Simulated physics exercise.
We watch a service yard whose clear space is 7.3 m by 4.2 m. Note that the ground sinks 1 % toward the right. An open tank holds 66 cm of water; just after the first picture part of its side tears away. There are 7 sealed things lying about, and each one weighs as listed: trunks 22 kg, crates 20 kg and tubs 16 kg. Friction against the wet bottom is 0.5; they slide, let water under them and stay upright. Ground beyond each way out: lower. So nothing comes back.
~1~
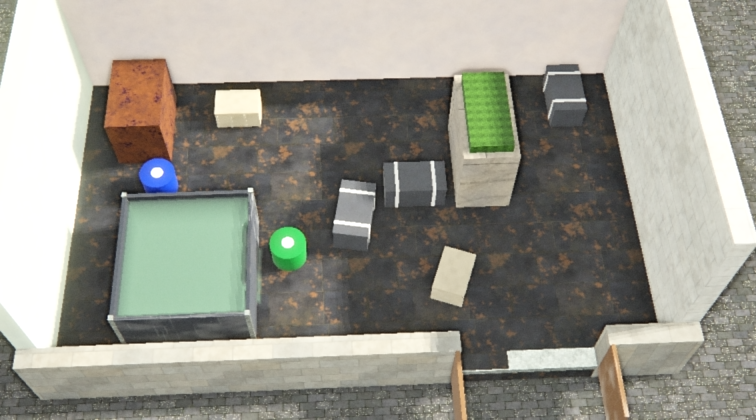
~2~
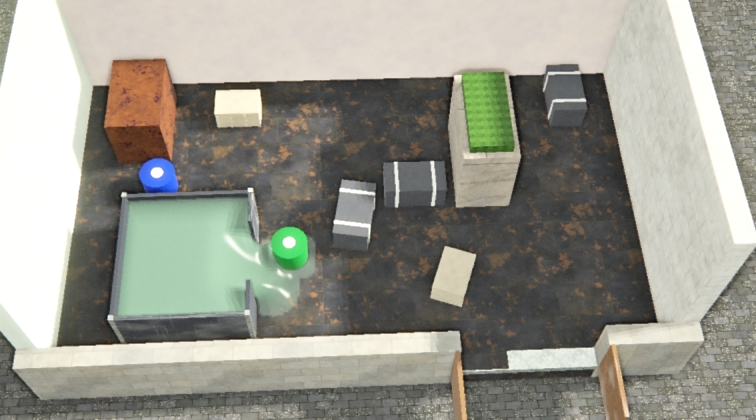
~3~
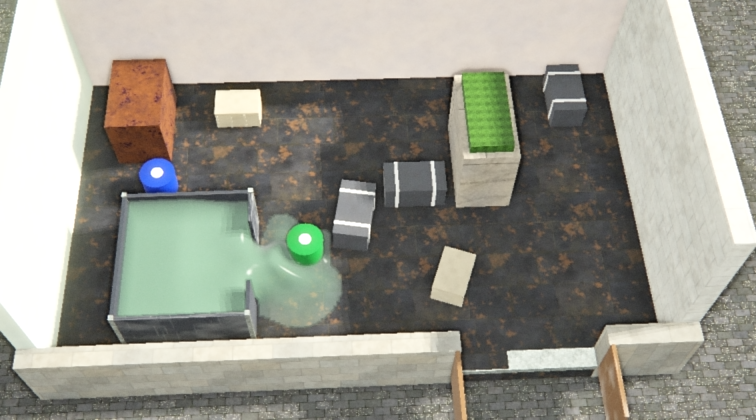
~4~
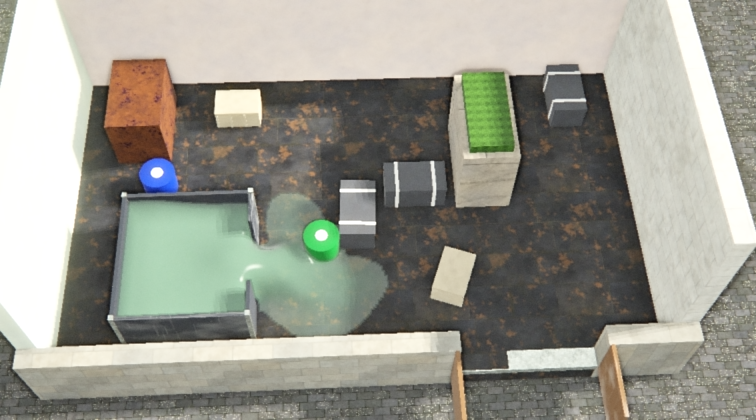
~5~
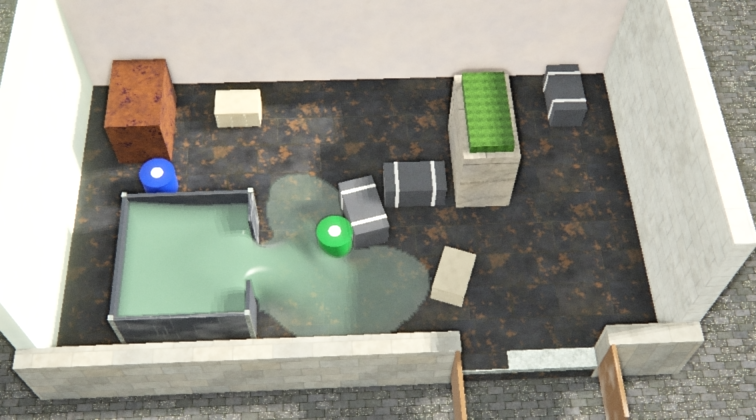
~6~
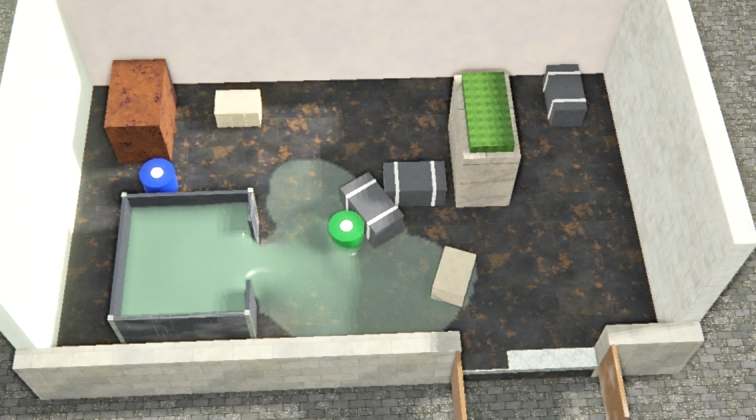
Water poured out through the broken right side of a tank and spread across the dark floor, pushing a green tub to the right, and then a dark crate beside it turned and shifted slightly.
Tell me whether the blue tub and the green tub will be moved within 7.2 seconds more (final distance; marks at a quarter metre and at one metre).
Looks like the blue tub pretty much stays there, and the green tub gets swept well away.
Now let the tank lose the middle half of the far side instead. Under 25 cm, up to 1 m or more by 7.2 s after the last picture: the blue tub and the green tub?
Under that change the blue tub would be borne far and the green tub would sit tight.
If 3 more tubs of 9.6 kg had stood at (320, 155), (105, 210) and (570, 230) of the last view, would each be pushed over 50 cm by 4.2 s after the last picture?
In order: Below it, below it, above it.
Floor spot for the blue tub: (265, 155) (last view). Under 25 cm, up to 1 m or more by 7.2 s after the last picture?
As it turns out, it barely budges.
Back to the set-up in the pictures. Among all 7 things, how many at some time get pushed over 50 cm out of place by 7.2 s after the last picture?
That comes to 5.
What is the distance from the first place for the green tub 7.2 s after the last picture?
Distance: Near 450 cm.
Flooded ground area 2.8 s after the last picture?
Some 21 m2.
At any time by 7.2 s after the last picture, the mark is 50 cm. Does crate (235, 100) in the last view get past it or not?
Result: The shift is smaller.
Then, 0.9 s after the last picture the blue tub is near (157, 173), 0.0 m from its start, aground; the green tub is near (416, 224), 1.6 m from its start, aground; 0 of 7 are out; 0 afloat.
Then, 2.8 s after the last picture the blue tub is near (157, 173), 0.0 m from its start, aground; the green tub is near (587, 250), 3.7 m from its start, afloat; 0 of 7 are out; 3 afloat.
Then, 4.8 s after the last picture the blue tub is near (157, 173), 0.0 m from its start, aground; the green tub is near (627, 236), 4.3 m from its start, afloat; 0 of 7 are out; 4 afloat.
Then, 7.2 s after the last picture the blue tub is near (157, 173), 0.0 m from its start, aground; the green tub is near (614, 172), 4.4 m from its start, afloat; 0 of 7 are out; 4 afloat.
